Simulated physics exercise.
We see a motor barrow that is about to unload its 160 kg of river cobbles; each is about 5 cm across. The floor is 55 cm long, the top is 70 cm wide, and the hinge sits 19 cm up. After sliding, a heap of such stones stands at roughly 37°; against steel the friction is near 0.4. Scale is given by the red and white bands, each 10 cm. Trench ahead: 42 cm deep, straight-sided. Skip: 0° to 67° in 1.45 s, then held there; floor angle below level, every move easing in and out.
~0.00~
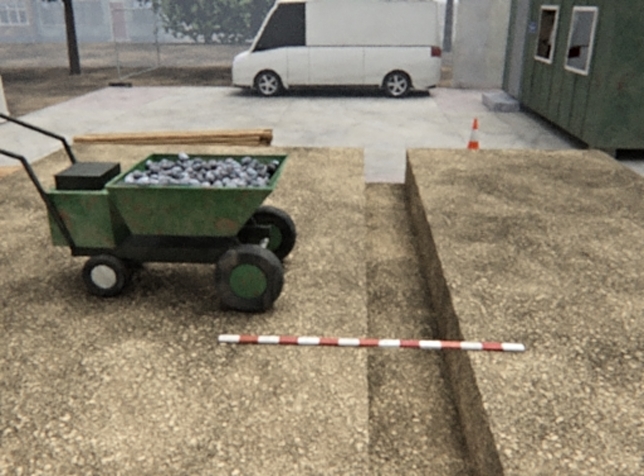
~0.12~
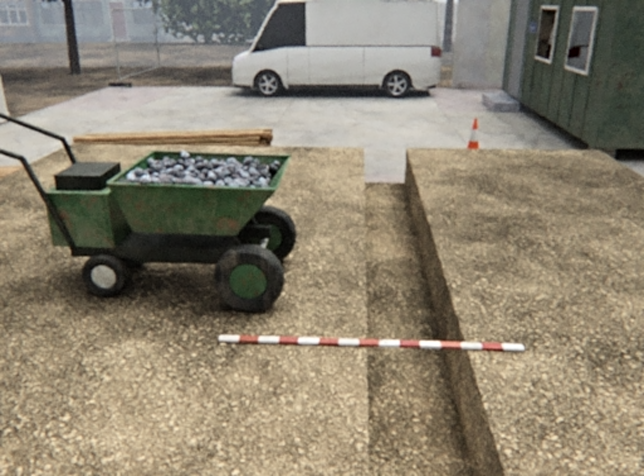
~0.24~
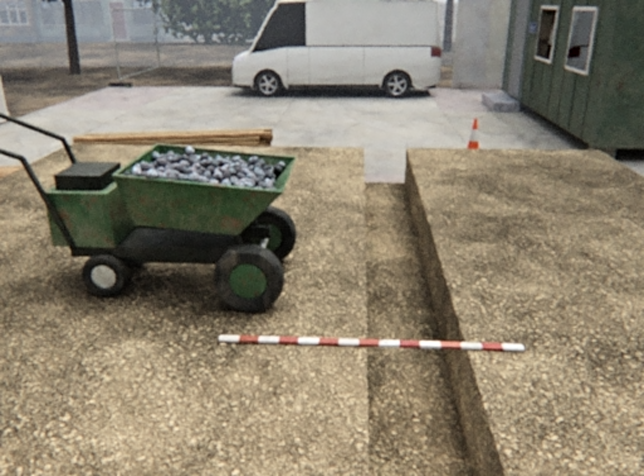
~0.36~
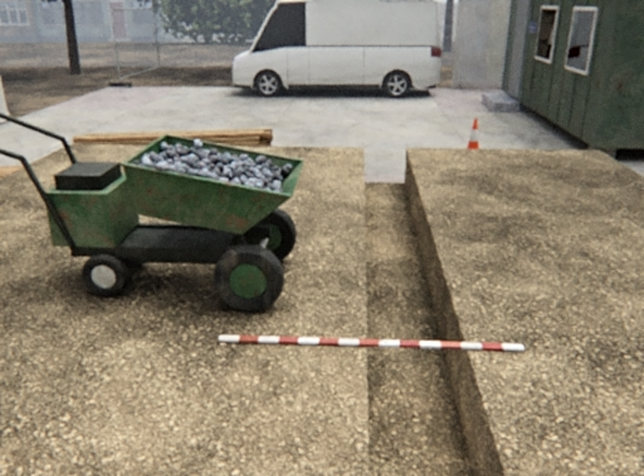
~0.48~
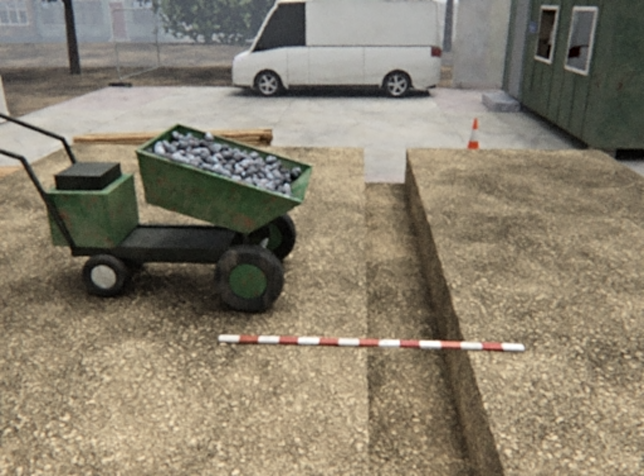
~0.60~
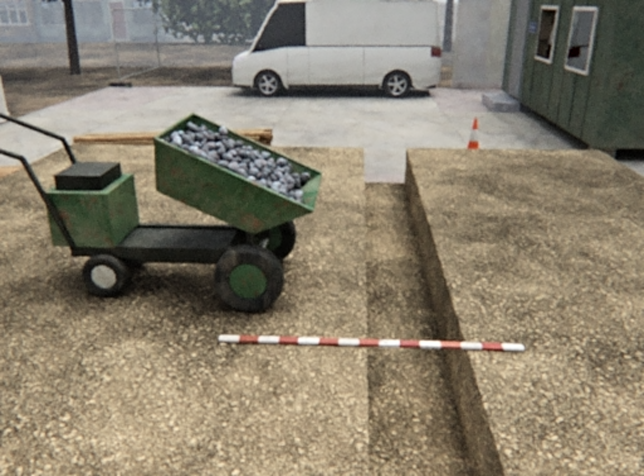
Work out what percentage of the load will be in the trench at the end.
It comes to roughly 100 percent of the load.
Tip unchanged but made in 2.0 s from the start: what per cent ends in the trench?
In that case some 100 per cent.
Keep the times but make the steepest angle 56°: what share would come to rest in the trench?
It comes out at about 60 percent.
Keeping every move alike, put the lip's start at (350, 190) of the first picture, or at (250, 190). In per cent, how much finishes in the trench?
The first gives about 60 percent and the second about 80 percent.
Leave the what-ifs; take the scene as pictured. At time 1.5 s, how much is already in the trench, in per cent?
Roughly 40 percent of the load.
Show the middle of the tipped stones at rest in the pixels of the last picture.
Roughly at pixel (404, 336).
After 1.1 s the floor is at 57°; 99 % in the skip, 1 % short of the trench; the foremost stones are at (355, 241).
After 1.5 s the floor is at 67°; 57 % in the skip, 3 % short of the trench, 39 % in the trench; the foremost stones are at (439, 355).
After 1.9 s the floor is at 67°; 29 % in the skip, 3 % short of the trench, 68 % in the trench; the foremost stones are at (440, 341).
After 3.8 s the floor is at 67°; 0 % in the skip, 100 % in the trench; the foremost stones are at (439, 332).
